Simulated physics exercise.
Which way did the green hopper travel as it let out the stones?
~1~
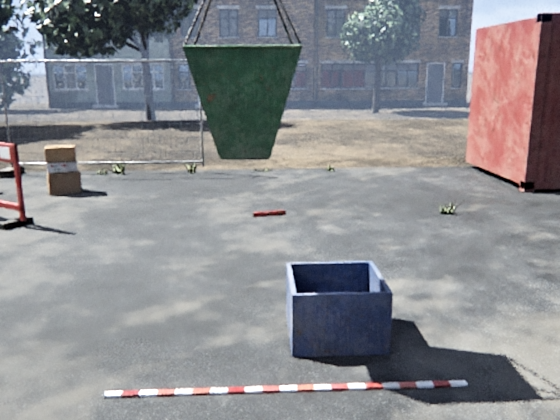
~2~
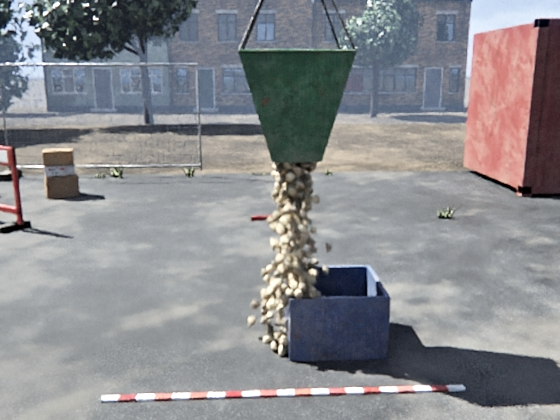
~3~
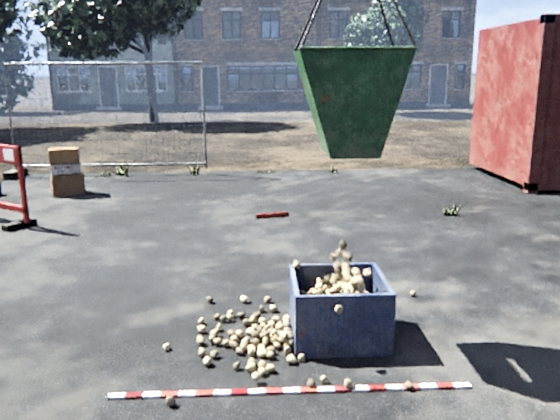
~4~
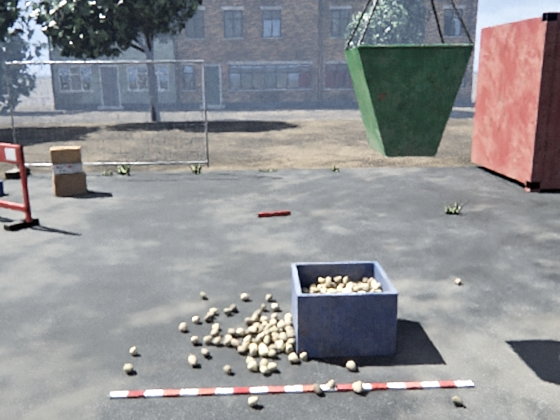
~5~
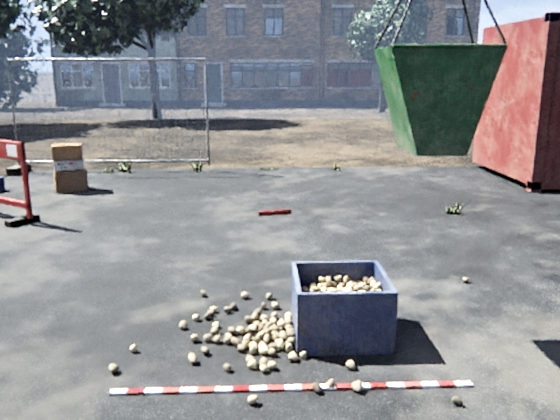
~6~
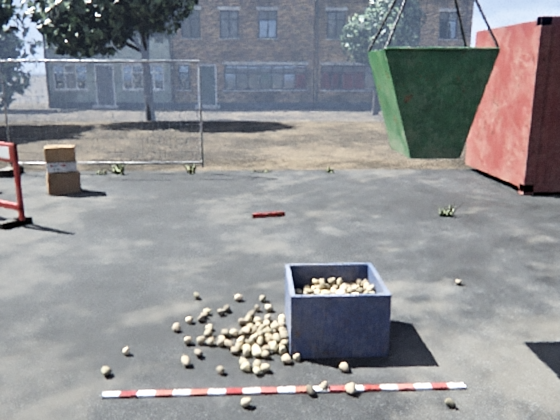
It travelled to the right, passing over the blue bin and on towards the red container.
